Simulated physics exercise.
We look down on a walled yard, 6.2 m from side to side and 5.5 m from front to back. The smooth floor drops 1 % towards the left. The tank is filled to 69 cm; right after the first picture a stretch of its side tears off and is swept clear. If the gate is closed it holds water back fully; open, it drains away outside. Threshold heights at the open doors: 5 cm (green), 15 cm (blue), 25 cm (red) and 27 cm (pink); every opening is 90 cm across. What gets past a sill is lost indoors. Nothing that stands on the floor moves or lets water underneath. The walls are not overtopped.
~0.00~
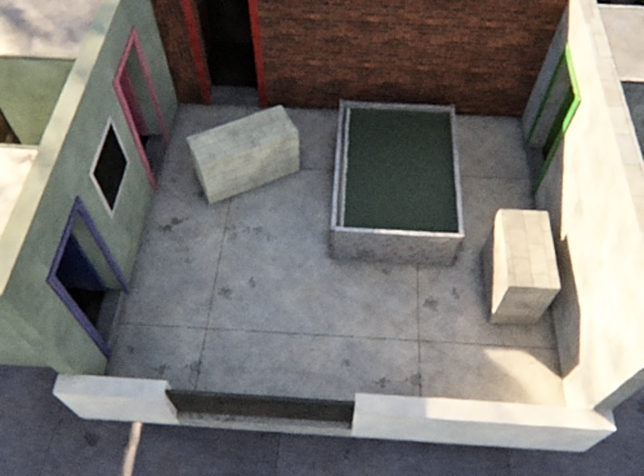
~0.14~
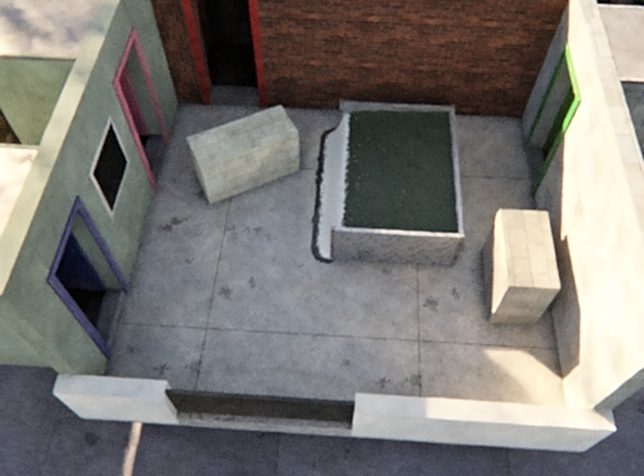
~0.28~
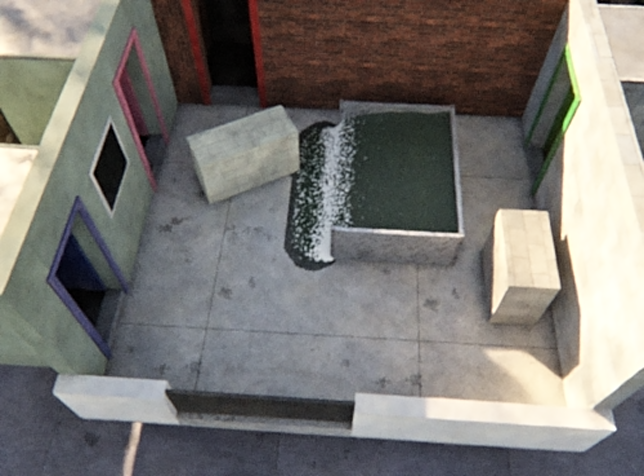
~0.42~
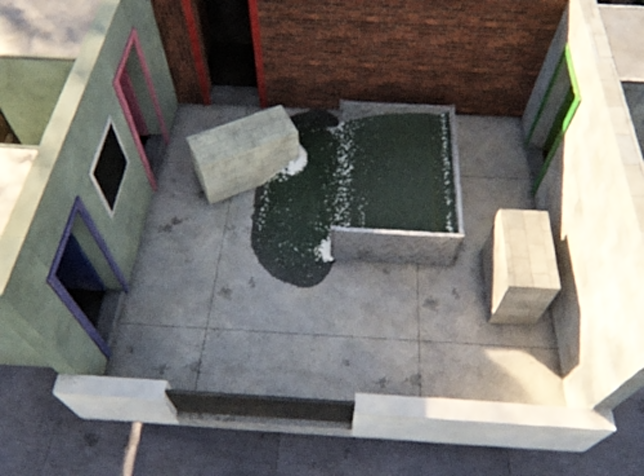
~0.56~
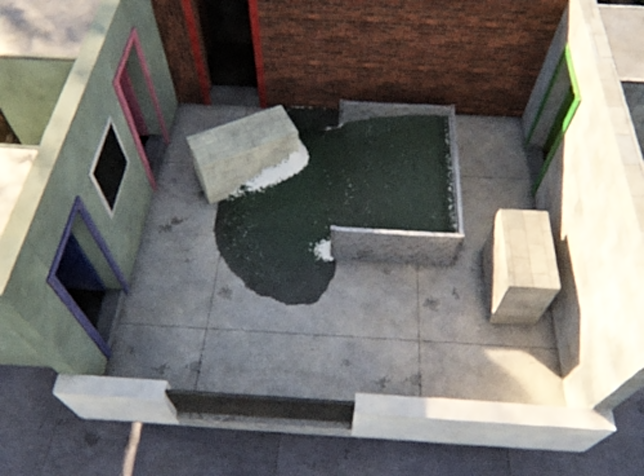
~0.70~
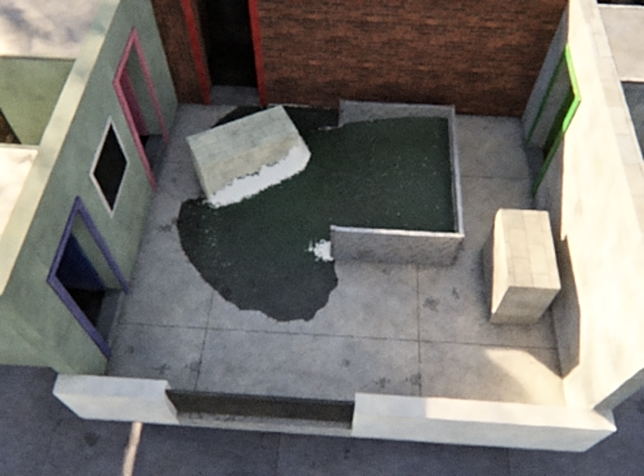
Dark green water bursting from the left side of a rectangular tank, spreading across a walled yard and around a pale block.
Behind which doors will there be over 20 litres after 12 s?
The water let in: At the green door it goes over the limit; at the blue door it exceeds the limit; at the red door it stays under the limit; at the pink door it stays under the limit.
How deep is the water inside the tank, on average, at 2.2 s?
About 17 cm.
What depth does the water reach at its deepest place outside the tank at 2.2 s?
Roughly 57 cm.
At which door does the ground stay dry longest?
Last comes the green one.
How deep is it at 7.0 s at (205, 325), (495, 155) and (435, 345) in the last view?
Roughly 11, 4 and 5 cm, in turn.
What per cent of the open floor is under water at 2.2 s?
About 50 per cent.
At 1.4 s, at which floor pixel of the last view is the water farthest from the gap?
Around (119, 321).
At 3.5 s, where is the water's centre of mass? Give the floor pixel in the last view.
At about (255, 229).
After 1.4 s water covers 40 % of the floor and is deepest (45 cm) near (140, 246); green door not reached, blue door 10 cm at the sill, 0 L in, red door 20 cm at the sill, 0 L in, pink door 4 cm at the sill, 0 L in.
After 2.2 s water covers 50 % of the floor and is deepest (57 cm) near (99, 394); green door not reached, blue door 27 cm at the sill, 14 L in, red door 15 cm at the sill, 0 L in, pink door 23 cm at the sill, 0 L in.
After 3.5 s water covers 70 % of the floor and is deepest (33 cm) near (144, 322); green door not reached, blue door 29 cm at the sill, 62 L in, red door 16 cm at the sill, 1 L in, pink door 21 cm at the sill, 7 L in.
After 7.0 s water covers 100 % of the floor and is deepest (18 cm) near (509, 421); green door 6 cm at the sill, 0 L in, blue door 13 cm at the sill, 130 L in, red door 8 cm at the sill, 1 L in, pink door 10 cm at the sill, 8 L in.
After 12.0 s water covers 100 % of the floor and is deepest (13 cm) near (166, 399); green door 10 cm at the sill, 44 L in, blue door 9 cm at the sill, 130 L in, red door 11 cm at the sill, 1 L in, pink door 9 cm at the sill, 8 L in.
